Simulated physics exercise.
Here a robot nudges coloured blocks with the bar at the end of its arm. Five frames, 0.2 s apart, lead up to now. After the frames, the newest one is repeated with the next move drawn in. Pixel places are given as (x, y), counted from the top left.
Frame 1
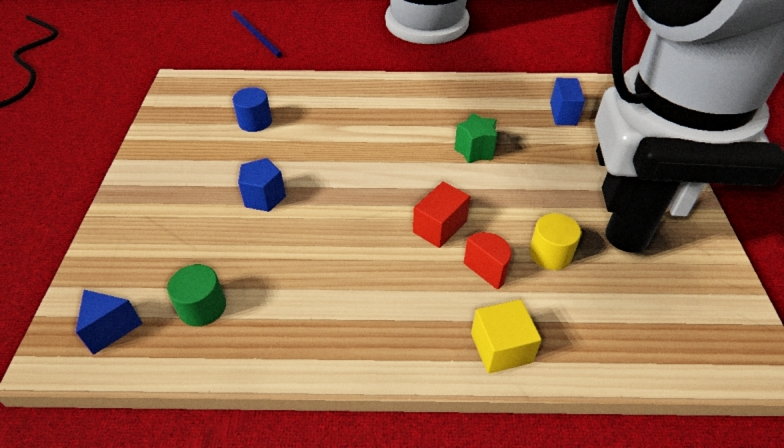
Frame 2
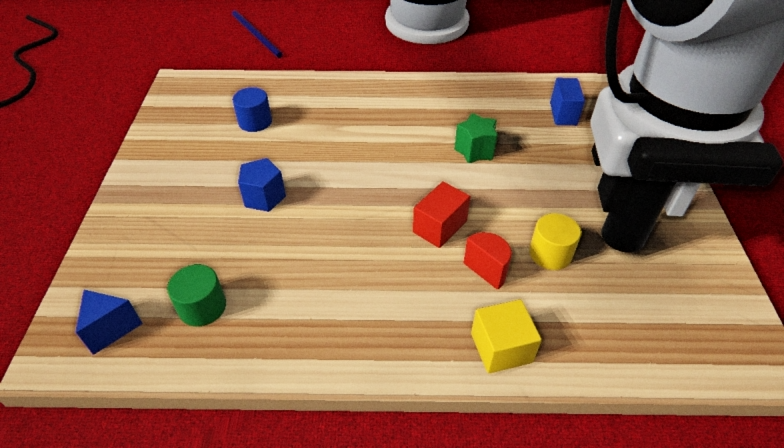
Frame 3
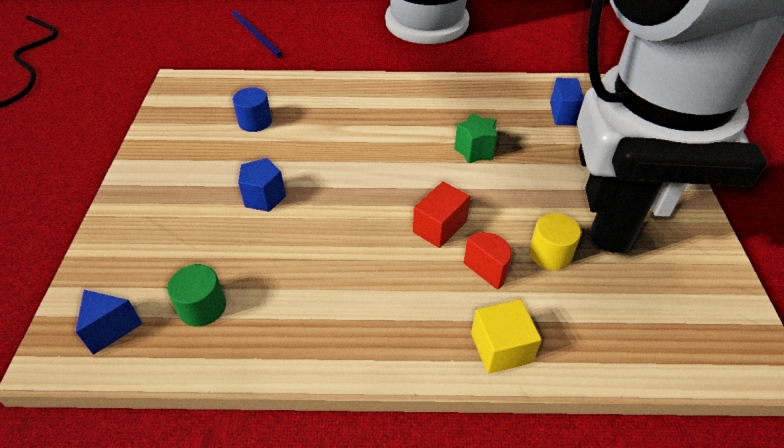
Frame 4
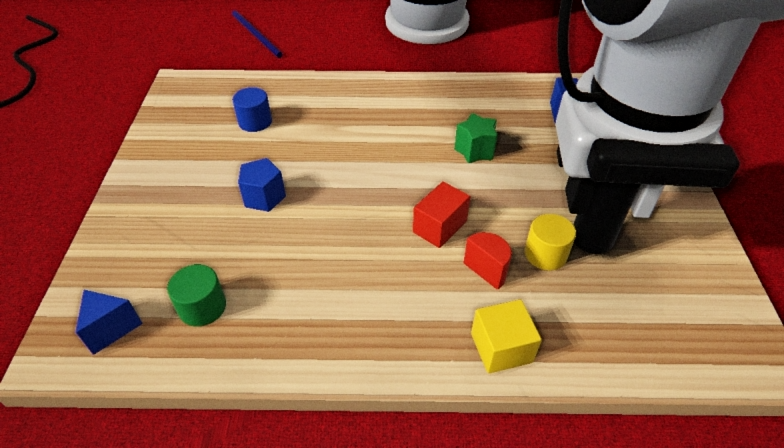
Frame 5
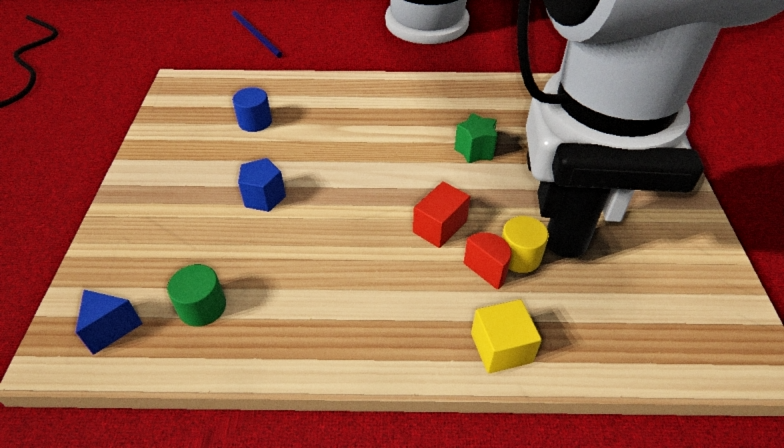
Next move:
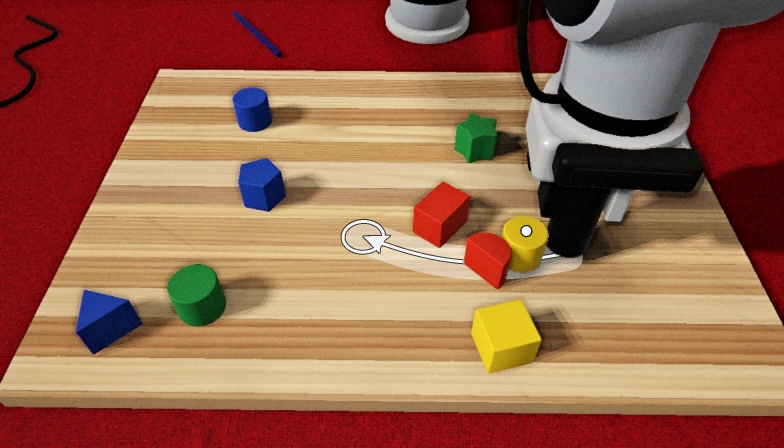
In the video, a robot arm with a black bar at its end moves left over a wooden board of coloured blocks, reaches the yellow cylinder and pushes it left until it sits close beside the red D-shaped block.
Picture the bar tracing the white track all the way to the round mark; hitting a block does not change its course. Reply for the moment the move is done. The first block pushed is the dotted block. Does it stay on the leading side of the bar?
The dotted block stays in front.
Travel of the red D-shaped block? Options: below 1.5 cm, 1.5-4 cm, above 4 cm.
More than 4 cm.
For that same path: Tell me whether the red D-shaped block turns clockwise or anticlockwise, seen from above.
Counterclockwise rotation.
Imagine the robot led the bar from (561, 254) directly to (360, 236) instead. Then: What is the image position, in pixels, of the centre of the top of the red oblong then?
Answer: (409, 188).
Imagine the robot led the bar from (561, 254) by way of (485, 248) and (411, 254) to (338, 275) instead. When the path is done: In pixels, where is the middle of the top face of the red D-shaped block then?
At the end it should sit near (450, 267).
Path on the board, from (561, 254) through (495, 263) and (426, 256) to (363, 236); the dot is on the yellow cylinder.
On the path given first. One third of the way, bar (497, 250); red D-shaped block (429, 259), turned 70° anticlockwise; yellow cylinder (455, 234).
Two thirds of the way, bar (427, 244); red oblong (432, 198), turned 45° clockwise; red D-shaped block (416, 262), turned 90° anticlockwise; yellow cylinder (384, 225).
At the end, bar (363, 224); red oblong (431, 197), turned 55° clockwise; red D-shaped block (416, 262), turned 90° anticlockwise; yellow square piece in place; yellow cylinder (319, 215).
